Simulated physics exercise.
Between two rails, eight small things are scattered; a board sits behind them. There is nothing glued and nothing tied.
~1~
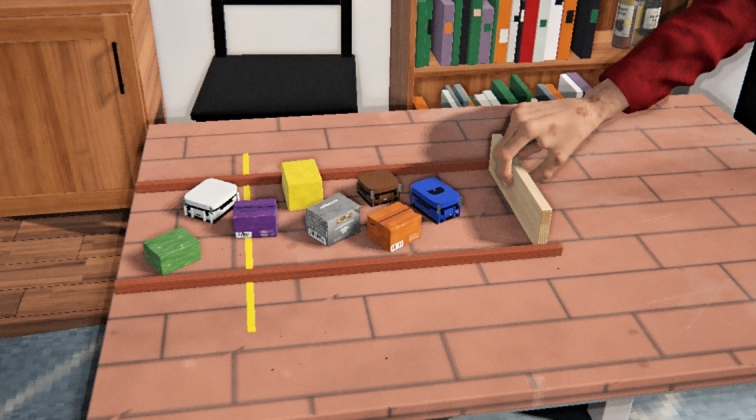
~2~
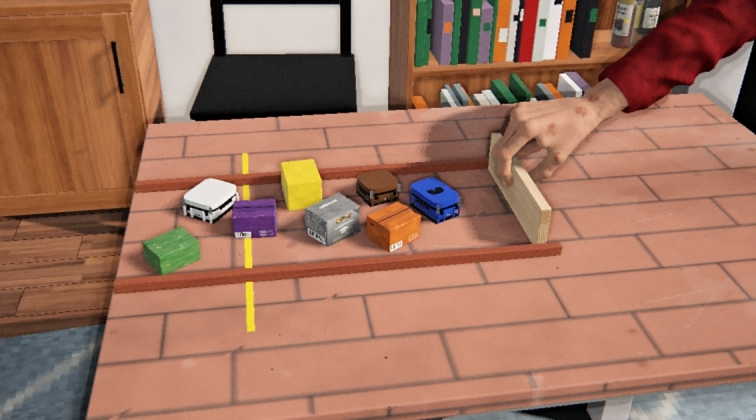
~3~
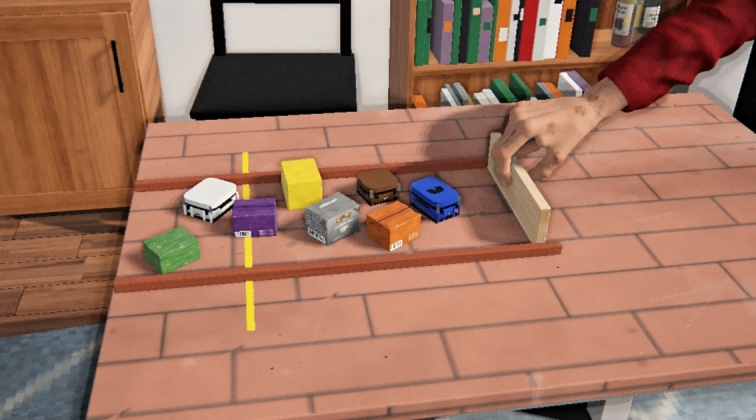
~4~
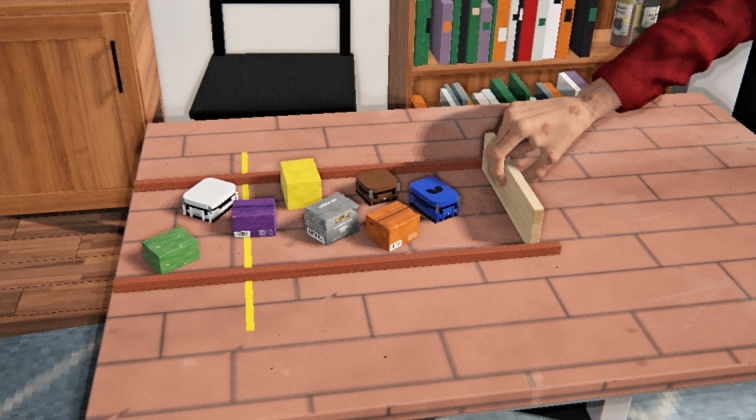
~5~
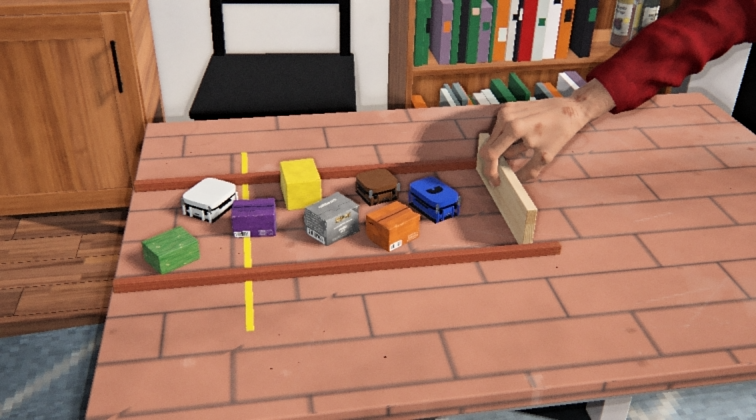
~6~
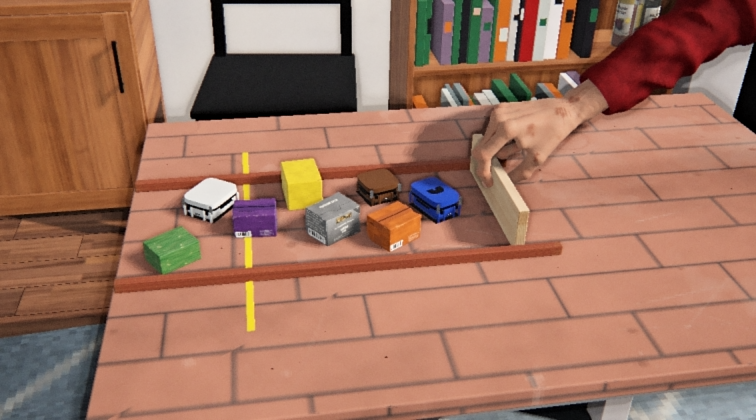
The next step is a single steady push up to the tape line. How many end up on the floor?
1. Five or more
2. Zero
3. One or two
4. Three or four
Answer: 2.
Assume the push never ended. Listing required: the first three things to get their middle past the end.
The order is the white case, the green block, then the purple box.
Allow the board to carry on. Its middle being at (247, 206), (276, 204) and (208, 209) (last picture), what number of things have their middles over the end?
In order: 0, 0, 1.
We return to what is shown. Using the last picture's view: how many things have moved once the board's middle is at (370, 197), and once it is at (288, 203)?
By then 4, and later 7.
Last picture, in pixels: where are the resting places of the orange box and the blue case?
Orange box: About (230, 253); blue case: About (232, 214).
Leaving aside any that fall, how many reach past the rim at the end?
As for overhanging, the count is 1.
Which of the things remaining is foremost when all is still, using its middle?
Answer: The white case.
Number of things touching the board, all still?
In total, 3.
Soon after, none off yet; green block at rest near (172, 250); white case at rest near (211, 201); purple box at rest near (255, 218).
After that, none off yet; green block at rest near (172, 250); white case displaced a little near (184, 204); purple box displaced about its own width near (213, 217).
In the end, the number that fall off is zero.
